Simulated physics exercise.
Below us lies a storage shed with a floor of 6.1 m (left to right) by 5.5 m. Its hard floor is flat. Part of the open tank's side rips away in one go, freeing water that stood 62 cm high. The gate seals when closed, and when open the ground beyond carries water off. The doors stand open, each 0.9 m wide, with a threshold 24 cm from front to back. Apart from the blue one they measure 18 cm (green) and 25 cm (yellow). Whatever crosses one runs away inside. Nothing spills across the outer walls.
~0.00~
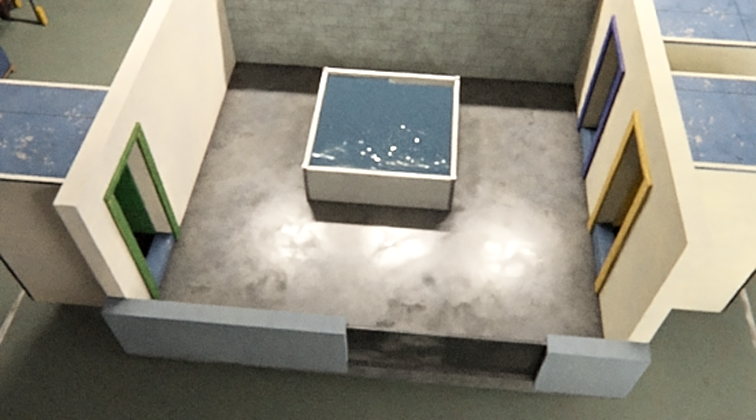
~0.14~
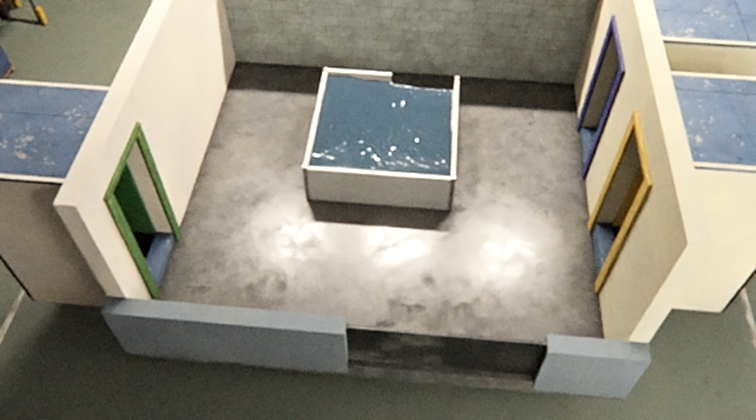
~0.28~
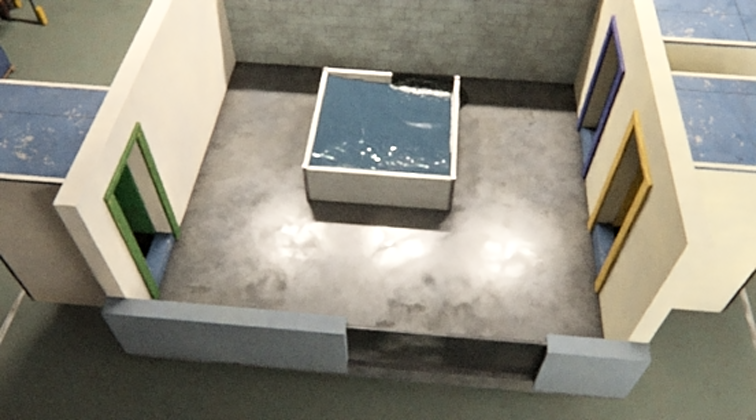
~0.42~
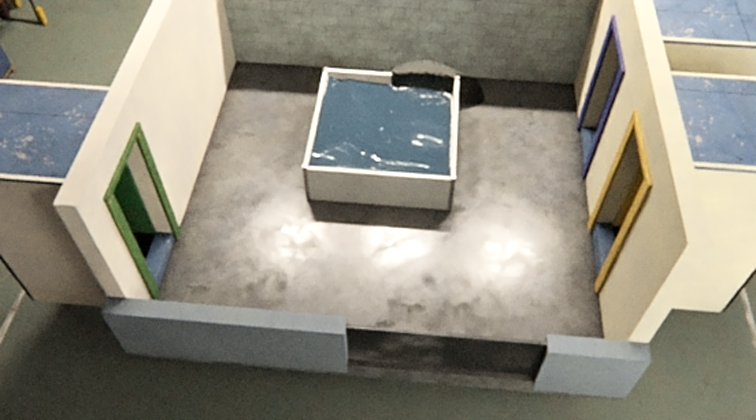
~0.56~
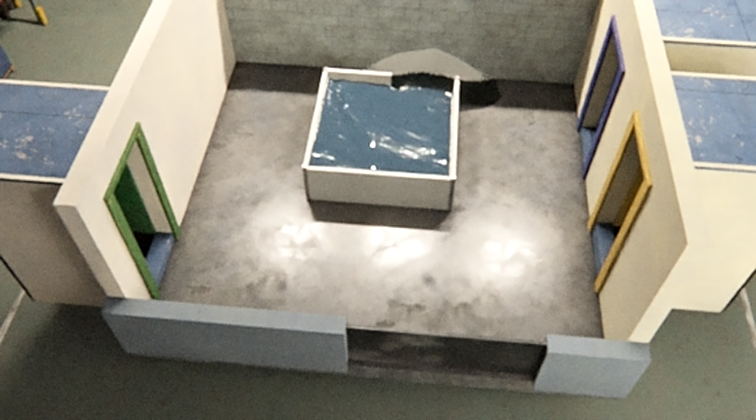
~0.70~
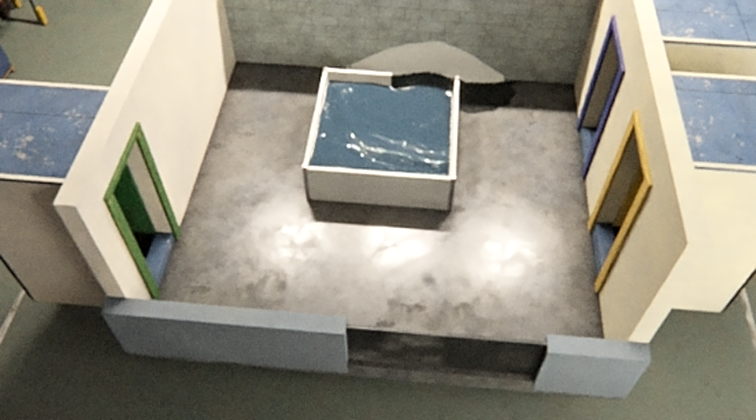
Water pouring through a gap in the far side of an open tank and spreading across the grey floor behind it.
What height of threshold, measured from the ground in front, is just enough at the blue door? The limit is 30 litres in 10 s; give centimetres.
It would have to be roughly 11 cm high.
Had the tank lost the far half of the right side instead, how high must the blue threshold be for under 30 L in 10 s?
About 28 cm.
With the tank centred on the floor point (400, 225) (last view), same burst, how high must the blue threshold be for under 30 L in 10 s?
Then roughly 10.5 cm.
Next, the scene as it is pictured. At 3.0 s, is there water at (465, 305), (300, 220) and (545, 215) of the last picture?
In that order: Not reached, still dry, under water.
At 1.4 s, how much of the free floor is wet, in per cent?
Some 20 per cent of it.
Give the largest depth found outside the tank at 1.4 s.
About 52 cm.
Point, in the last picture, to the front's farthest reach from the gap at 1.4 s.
Around (255, 66).
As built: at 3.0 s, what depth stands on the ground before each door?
In cm: Green 0, yellow 5, blue 17.
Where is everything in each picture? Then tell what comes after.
The open tank at (385, 124) is whole and still, 62 cm deep; the blue door at (598, 106) is dry, in the first frame.
The gap is on the far side, the front 0.3 m out at a hidden place; the back of the open tank holds 62 cm, in the second frame.
Water pours out on the far side and has run 0.8 m, to a hidden place; about 10 cm deep outside, 62 cm at the back, in the third frame.
The front is at (471, 78), 0.9 m from the gap on the far side; 1.4 m2 of floor is wet, 62 cm left at the back, in the fourth frame.
Water pours out on the far side and has run 1.1 m, to (491, 79); about 13 cm deep outside, 62 cm at the back, in the fifth frame.
Water pours out on the far side and has run 1.4 m, to (512, 81); about 14 cm deep outside, 59 cm at the back; 1.9 m in a straight line remain to the blue door at (598, 106), in the sixth frame.
After 1.4 s water covers 20 % of the floor, deepest (52 cm) near (434, 78); it has not reached the blue door.
After 3.0 s water covers 40 % of the floor, deepest (32 cm) near (424, 77); 17 cm at the blue door, 10 litres in over its 12 cm threshold.
After 10.0 s water covers 95 % of the floor, deepest (14 cm) near (217, 187); 7 cm at the blue door, 23 litres in over its 12 cm threshold.
At the blue door as built, the water arrived by 1.6 s and peaked near 18 cm at 2.4 s.
With a threshold of 9.5 cm, 46 litres would have come in within the 10 s; with 12.5 cm, 20 litres. So under 30 litres takes about 11 cm.
